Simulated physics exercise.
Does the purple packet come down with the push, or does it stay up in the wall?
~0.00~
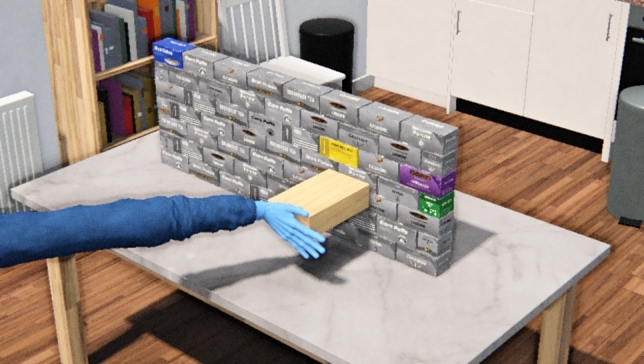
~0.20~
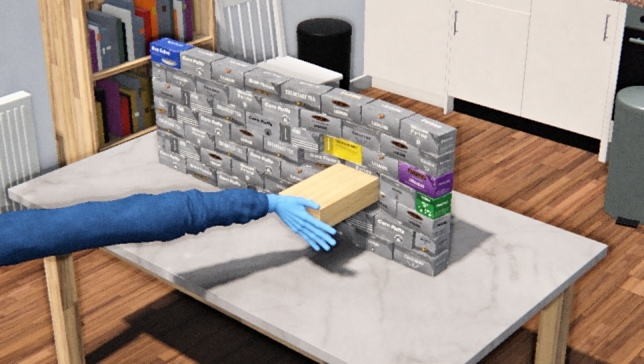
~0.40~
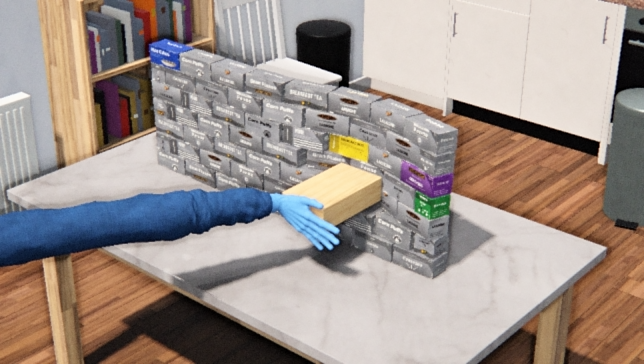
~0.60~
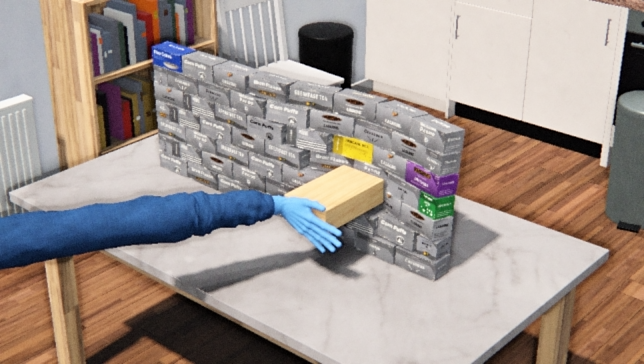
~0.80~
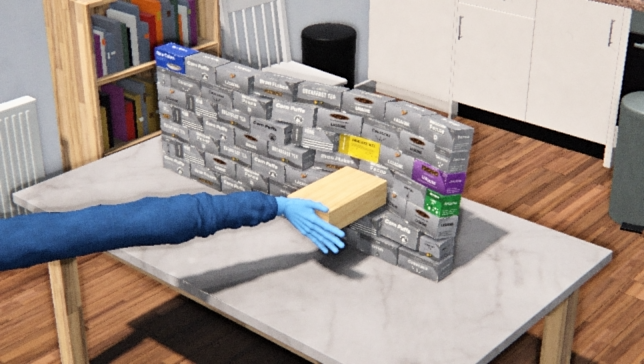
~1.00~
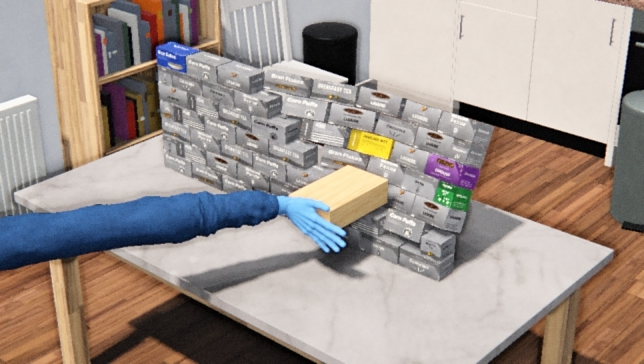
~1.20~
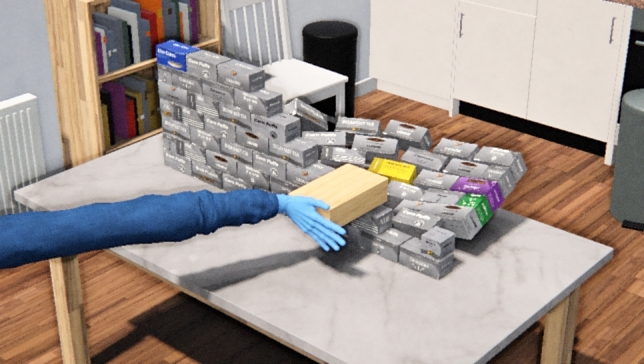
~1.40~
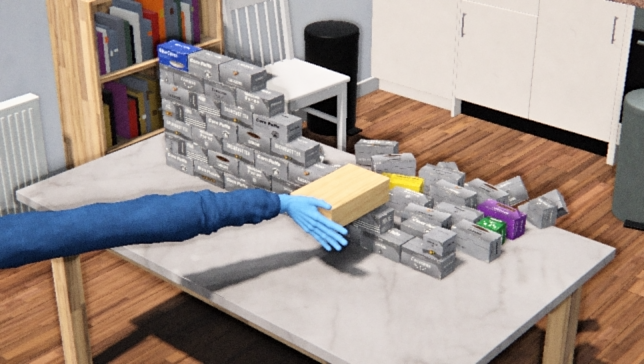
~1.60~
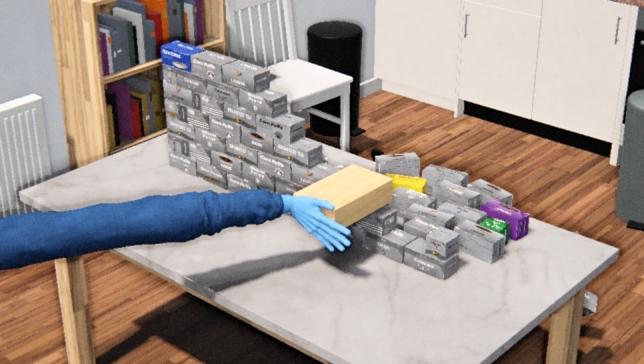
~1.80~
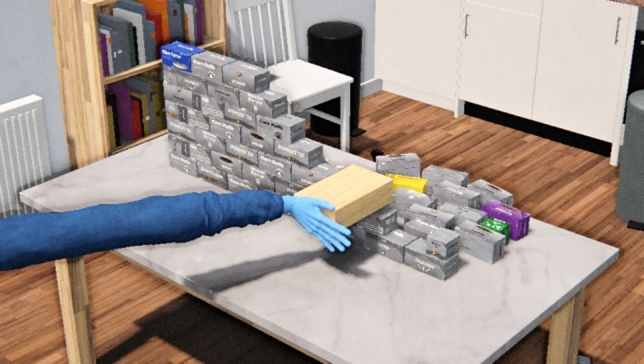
The purple packet comes down. It tips backward with the right part of the wall and ends up lying on its side on the table.
